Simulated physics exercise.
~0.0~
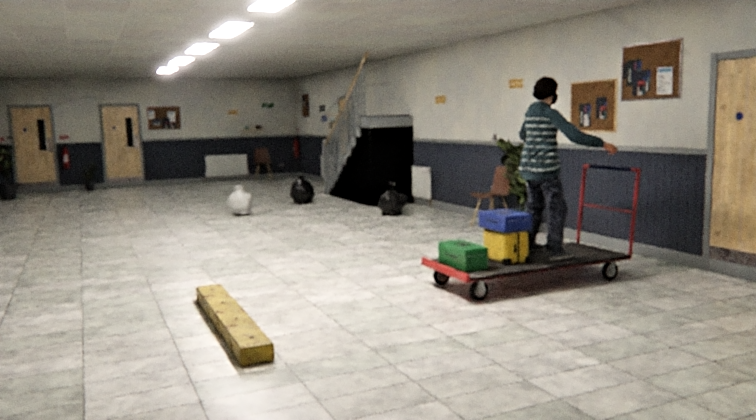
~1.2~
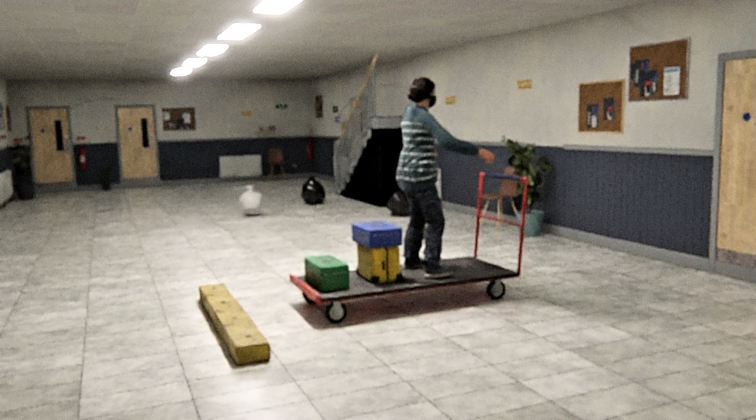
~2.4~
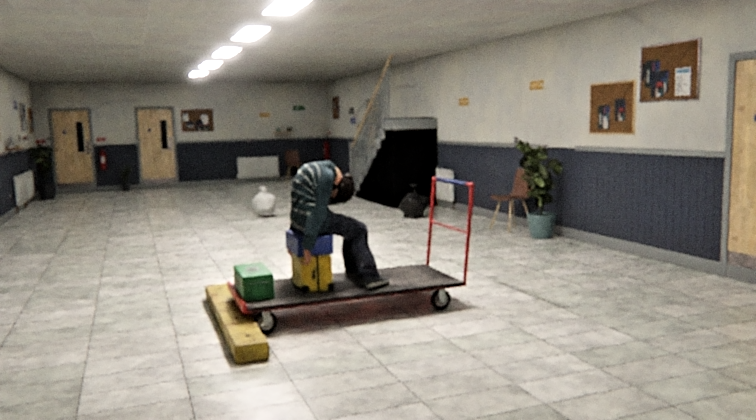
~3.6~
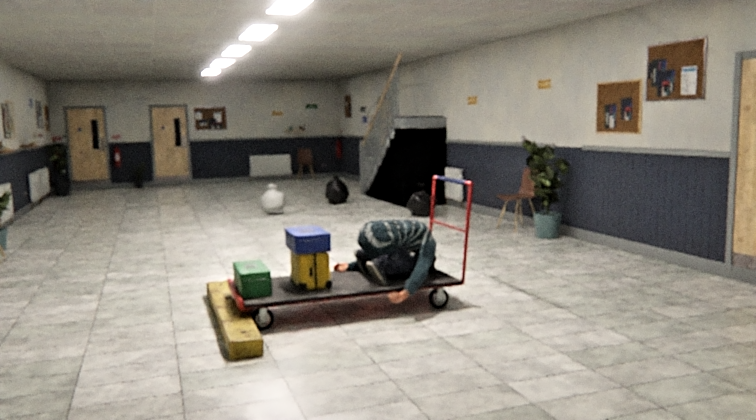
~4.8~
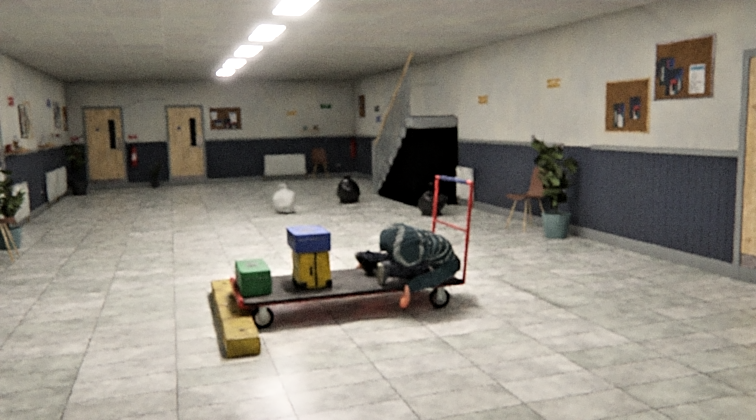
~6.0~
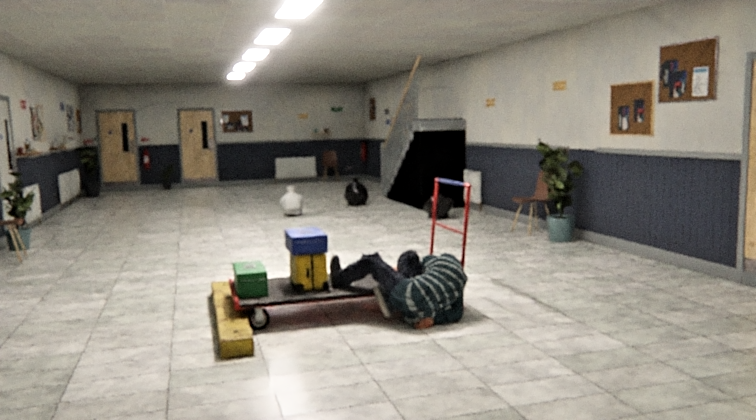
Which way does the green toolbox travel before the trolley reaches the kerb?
The green toolbox moves to the left, riding on the deck of the trolley.
